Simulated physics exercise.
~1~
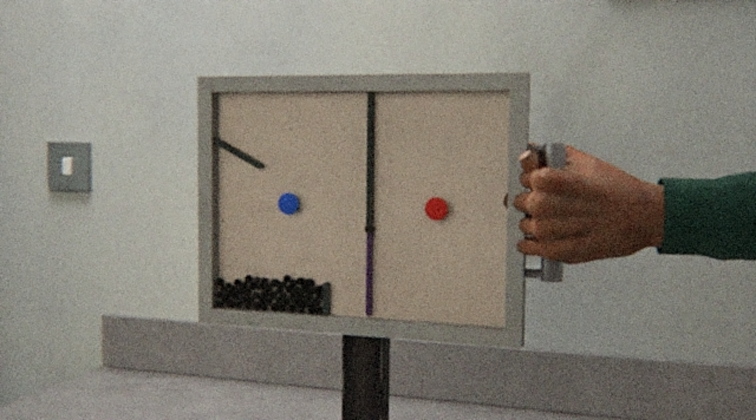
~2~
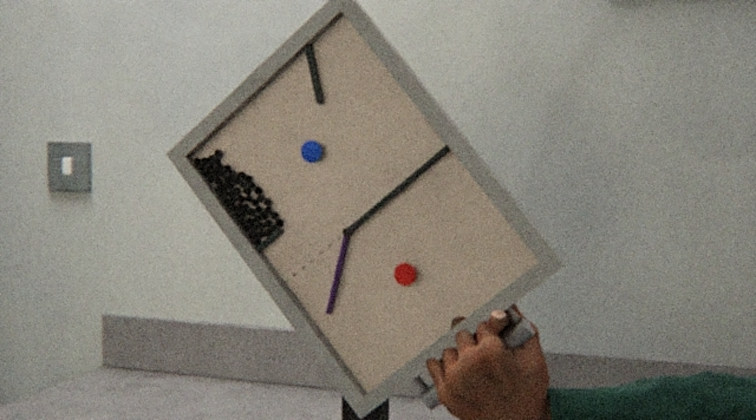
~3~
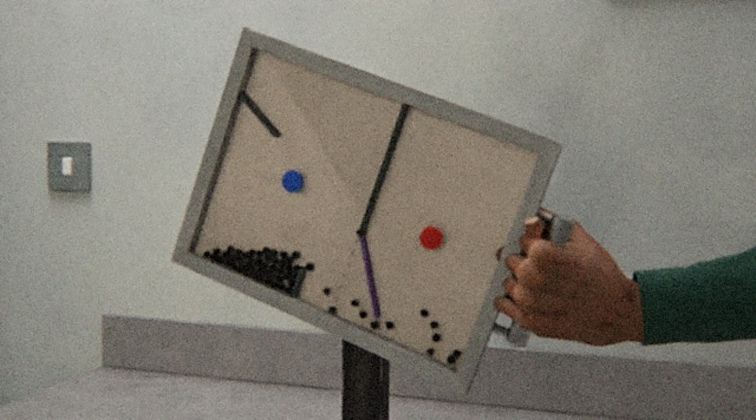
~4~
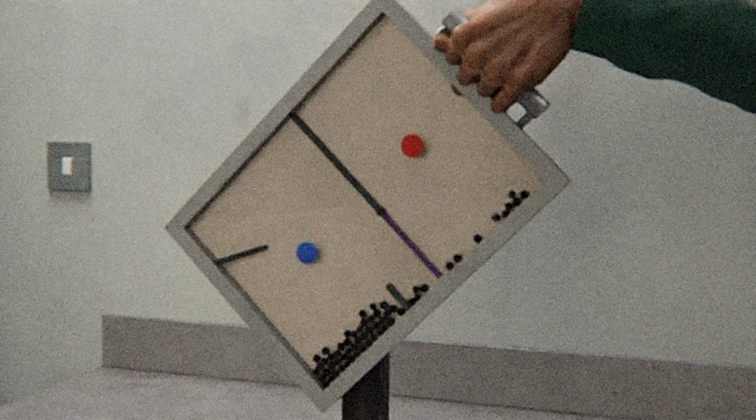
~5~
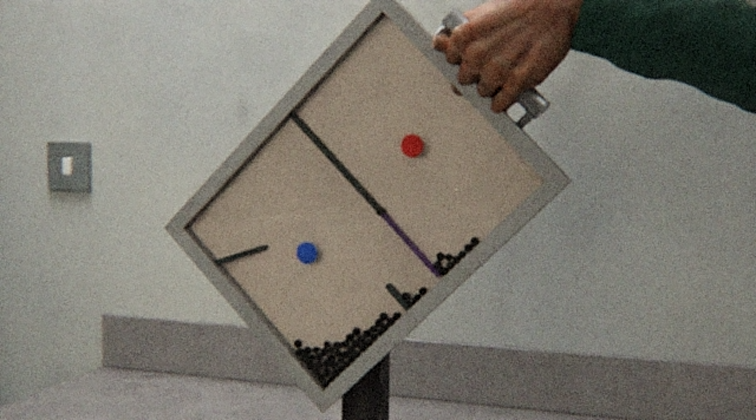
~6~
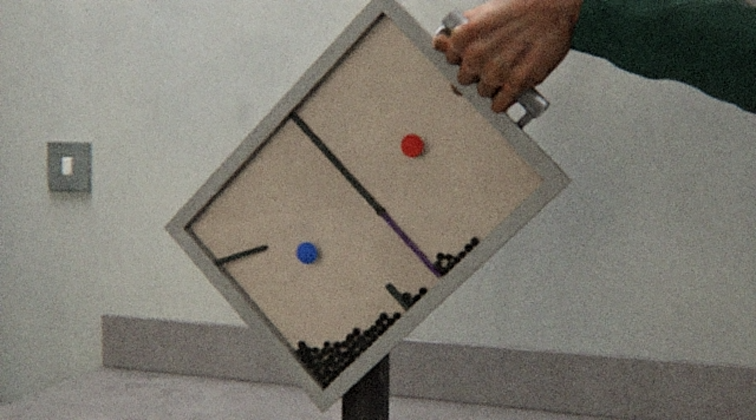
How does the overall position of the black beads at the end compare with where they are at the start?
At the end the beads as a whole lie further right and slightly lower than at the start. They begin gathered at the lower left of the level case and finish spread along the lower edge of the tilted case, with a few on the red side.
